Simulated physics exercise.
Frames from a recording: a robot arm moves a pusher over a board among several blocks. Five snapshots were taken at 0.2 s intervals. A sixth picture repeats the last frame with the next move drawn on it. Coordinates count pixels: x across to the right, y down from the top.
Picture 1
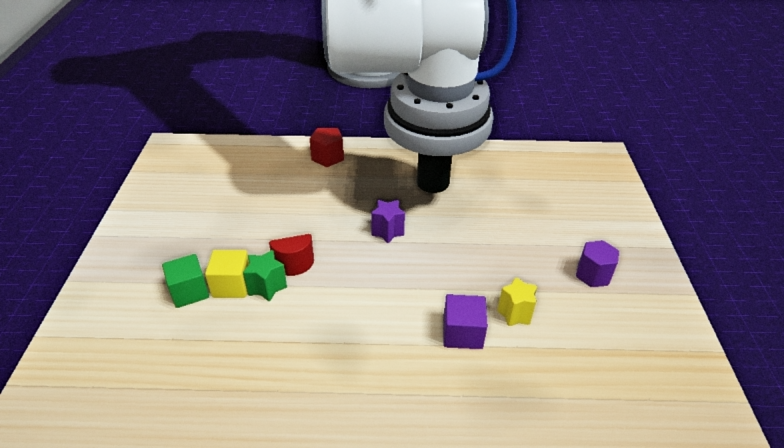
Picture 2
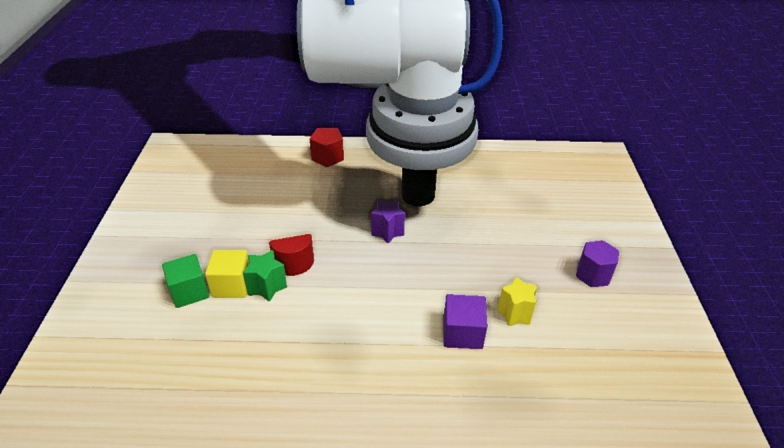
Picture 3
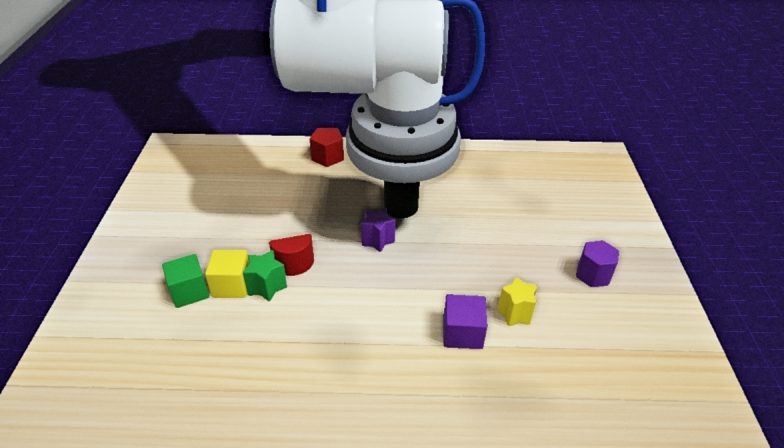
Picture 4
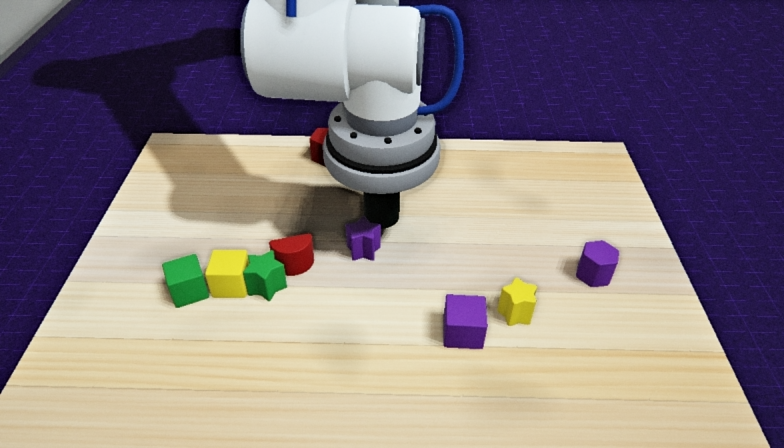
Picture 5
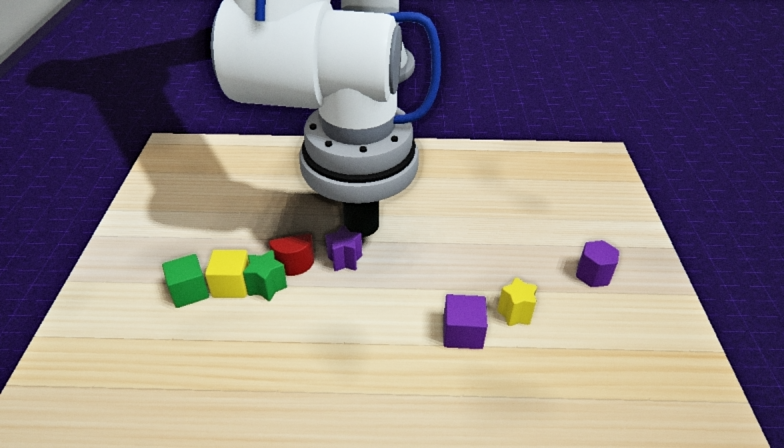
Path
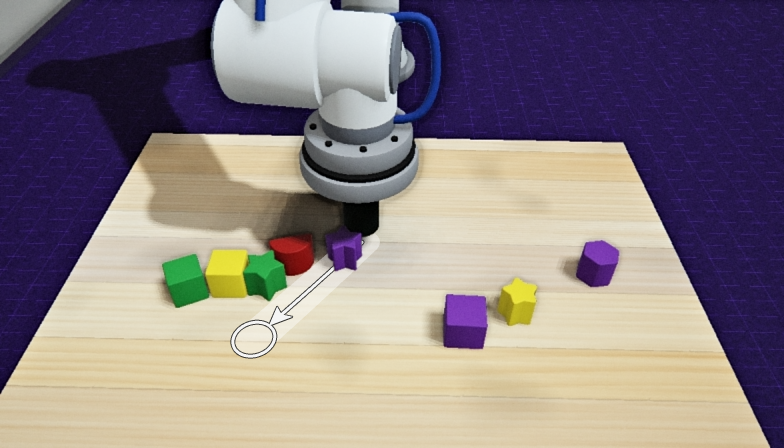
A white and grey robot arm with a black pusher tip reaches over a pale wooden board on a dark purple surface, seen from above at a fixed angle. Green and yellow blocks, a green star and a red half-round sit left, a red block behind, and purple and yellow pieces right. The arm sweeps left and nearer, nudging a purple star toward the red half-round.
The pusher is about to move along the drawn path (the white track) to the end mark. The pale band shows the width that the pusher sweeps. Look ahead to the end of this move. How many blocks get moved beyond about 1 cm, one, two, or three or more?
I think only one will be displaced.
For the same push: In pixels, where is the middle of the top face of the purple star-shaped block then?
At the end it should sit near (224, 342).
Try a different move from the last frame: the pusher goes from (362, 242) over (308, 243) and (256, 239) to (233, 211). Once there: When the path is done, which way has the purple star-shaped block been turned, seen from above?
Viewed from above: Anti-clockwise.
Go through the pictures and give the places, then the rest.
The first frame shows lower end of the pusher (433, 183), tops of blocks, red half-round block (291, 243), purple star-shaped block (388, 209).
The second frame shows pusher (418, 196), blocks as before.
The third frame shows pusher (401, 208), purple star-shaped block (377, 217).
The fourth frame shows pusher (382, 217), purple star-shaped block (363, 227).
The fifth frame shows pusher (362, 225), red half-round block (291, 243), purple star-shaped block (344, 237).
The drawn path runs in a line from (362, 242) to (254, 339).
What follows on the original path. One third of the way, pusher (328, 255); purple star-shaped block (308, 269).
Two thirds of the way, pusher (291, 287); purple star-shaped block (268, 304).
At the end, pusher (250, 322); red half-round block not moved; purple star-shaped block (224, 342).
